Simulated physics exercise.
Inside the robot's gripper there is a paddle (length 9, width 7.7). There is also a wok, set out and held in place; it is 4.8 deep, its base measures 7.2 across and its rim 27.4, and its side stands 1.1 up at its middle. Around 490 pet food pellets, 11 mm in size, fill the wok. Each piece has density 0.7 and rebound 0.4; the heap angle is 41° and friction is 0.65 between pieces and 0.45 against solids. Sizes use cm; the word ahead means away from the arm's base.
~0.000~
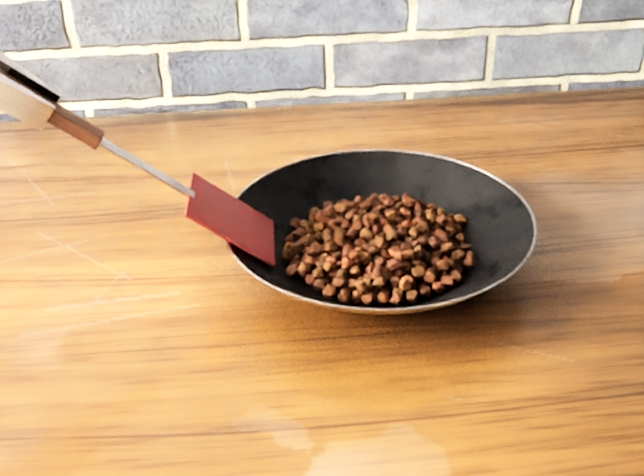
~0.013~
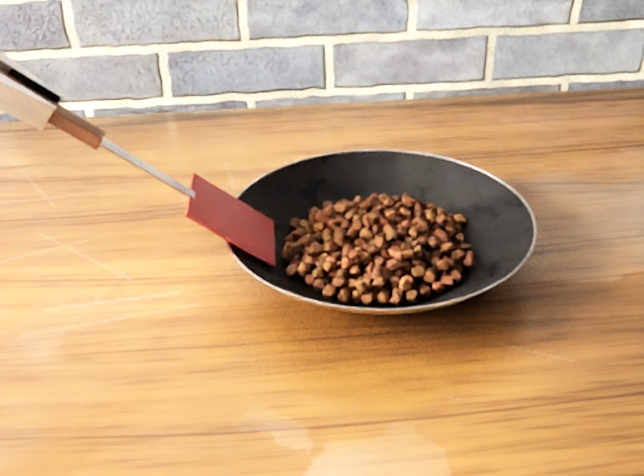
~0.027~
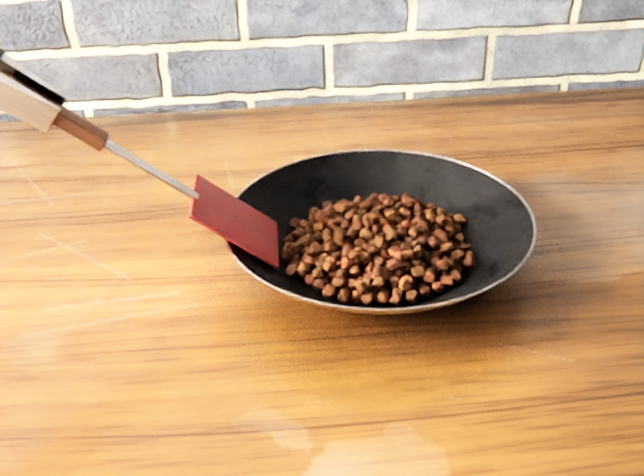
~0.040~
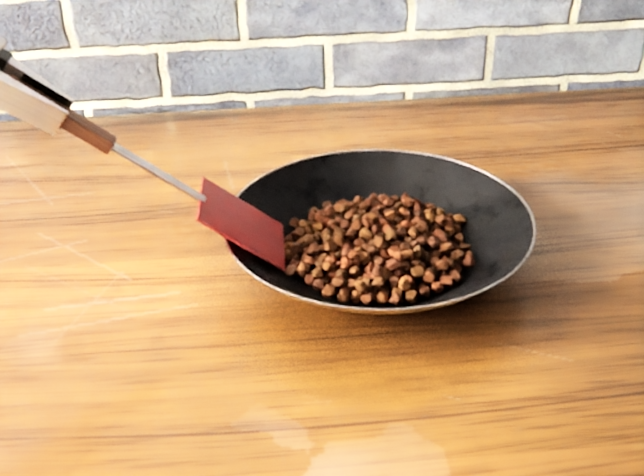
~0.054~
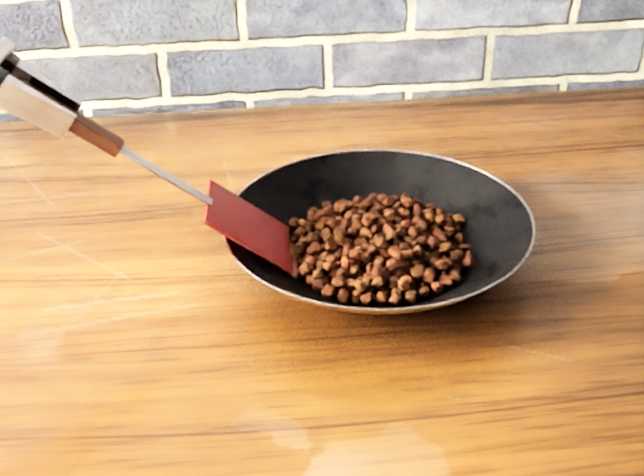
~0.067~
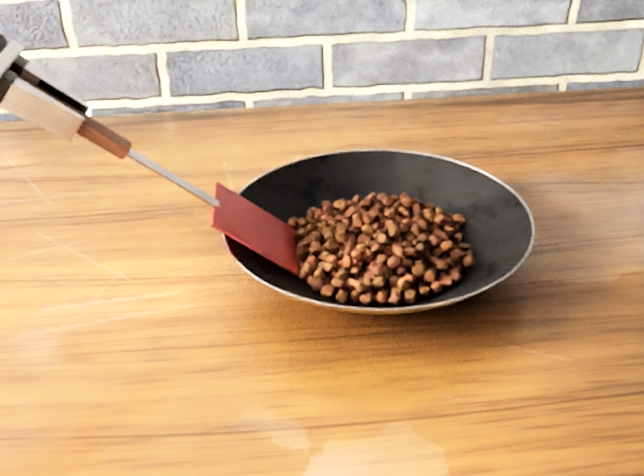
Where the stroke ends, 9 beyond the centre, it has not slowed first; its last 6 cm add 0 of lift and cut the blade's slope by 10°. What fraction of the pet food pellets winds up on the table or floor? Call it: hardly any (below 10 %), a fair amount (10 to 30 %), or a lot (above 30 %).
A fair amount.
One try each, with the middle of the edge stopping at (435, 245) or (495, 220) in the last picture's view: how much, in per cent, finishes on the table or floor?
Try 1: Approx. 5 %; try 2: Approx. 35 %.
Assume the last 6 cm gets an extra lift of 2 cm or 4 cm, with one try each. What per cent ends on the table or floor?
Result: Approx. 20 % and 10 %, one try each.
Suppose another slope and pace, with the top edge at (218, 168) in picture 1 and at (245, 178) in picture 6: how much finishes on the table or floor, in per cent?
About 25 per cent.
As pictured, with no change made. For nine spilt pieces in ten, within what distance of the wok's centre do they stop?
About 25 cm.
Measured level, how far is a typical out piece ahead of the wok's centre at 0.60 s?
The distance is around 18 cm.
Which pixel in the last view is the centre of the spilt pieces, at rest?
Roughly (569, 245).
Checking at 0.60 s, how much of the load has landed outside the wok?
Share at that moment: Roughly 20 %.
By 0.20 s, sloping 39°, highest piece 5 above the table; 490 in the wok.
By 0.33 s, sloping 36°, highest piece 7 above the table; 486 in the wok, 4 on the blade or in flight.
By 0.60 s, sloping 29°, highest piece 7 above the table; 394 in the wok, 93 on the table or floor, 3 on the blade or in flight.
By 1.65 s, sloping 29°, highest piece 7 above the table; 394 in the wok, 96 on the table or floor.
Final count, 394 in the wok, 96 on the table or floor. That is 20 % on the table or floor.
